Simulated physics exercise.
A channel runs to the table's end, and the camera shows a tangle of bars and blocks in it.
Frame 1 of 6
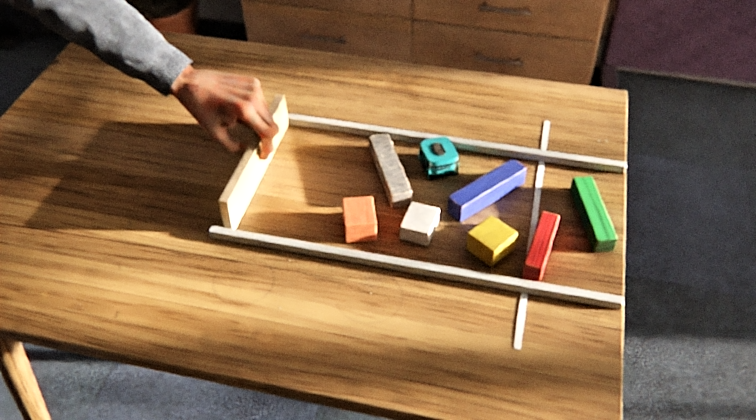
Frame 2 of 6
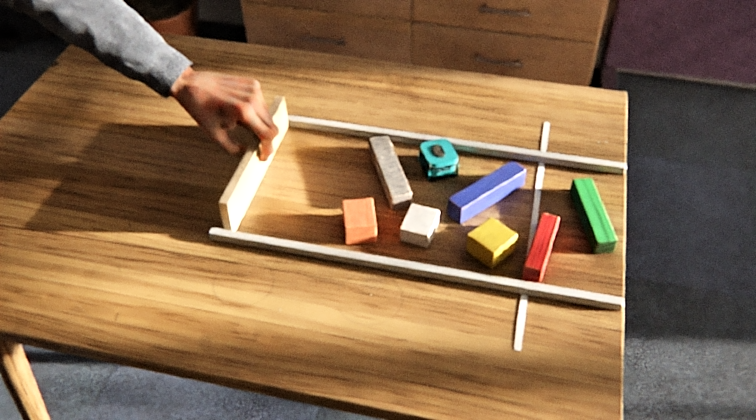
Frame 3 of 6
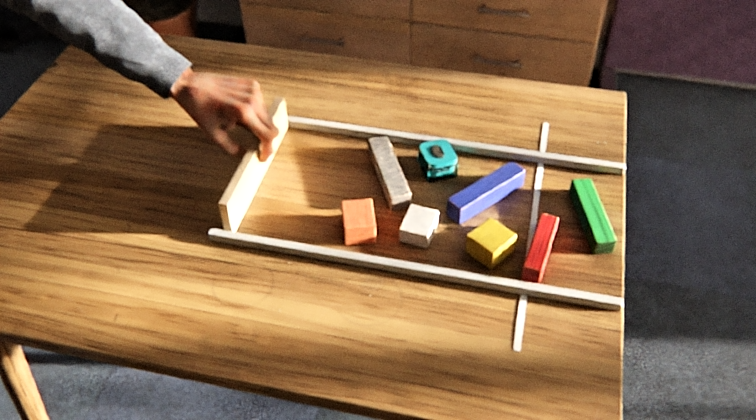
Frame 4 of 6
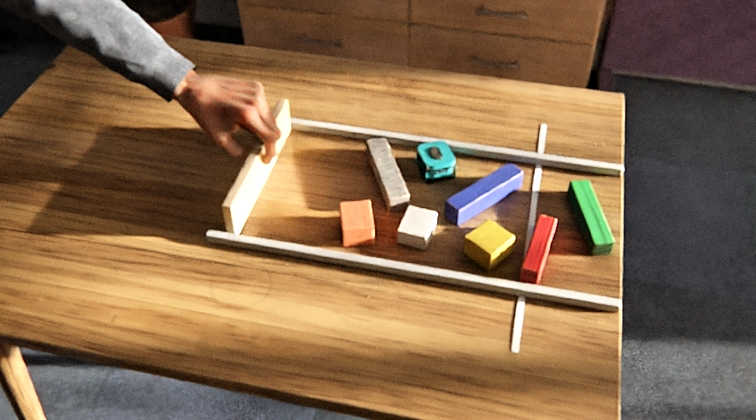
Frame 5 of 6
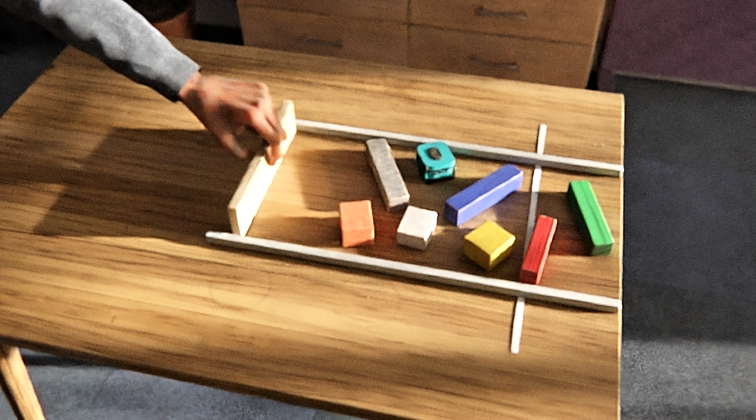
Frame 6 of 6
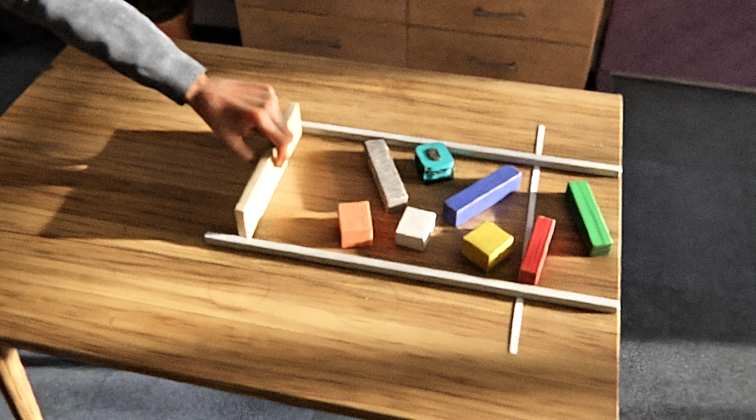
On a wooden table, a hand slides an upright board slightly right toward scattered blocks.
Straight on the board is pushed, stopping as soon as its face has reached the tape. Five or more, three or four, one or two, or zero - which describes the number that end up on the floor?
That would be one or two.
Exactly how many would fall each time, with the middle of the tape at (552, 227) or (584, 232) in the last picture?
That would be 3, then 6.
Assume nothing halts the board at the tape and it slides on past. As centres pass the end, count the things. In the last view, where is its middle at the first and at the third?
I'd put the first at about (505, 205) and the next at about (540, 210).
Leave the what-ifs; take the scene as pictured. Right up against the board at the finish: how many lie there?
2 in contact.
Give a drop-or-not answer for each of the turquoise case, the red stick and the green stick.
At the end the turquoise case does not drop, the red stick does not stay, and the green stick does not stay.
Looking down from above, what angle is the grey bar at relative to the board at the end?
About 0 degrees.
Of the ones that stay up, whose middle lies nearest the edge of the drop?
The yellow block.
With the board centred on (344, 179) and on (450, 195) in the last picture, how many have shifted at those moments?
I count 0 first and 7 after.
Soon after, none off yet; green stick at rest near (588, 218); red stick at rest near (536, 251); yellow block at rest near (487, 246).
After that, none off yet; green stick at rest near (588, 218); red stick moving near (549, 252); yellow block displaced about its own width near (522, 247).
In the end, the number that fall off is one or two; gone, red stick and green stick.
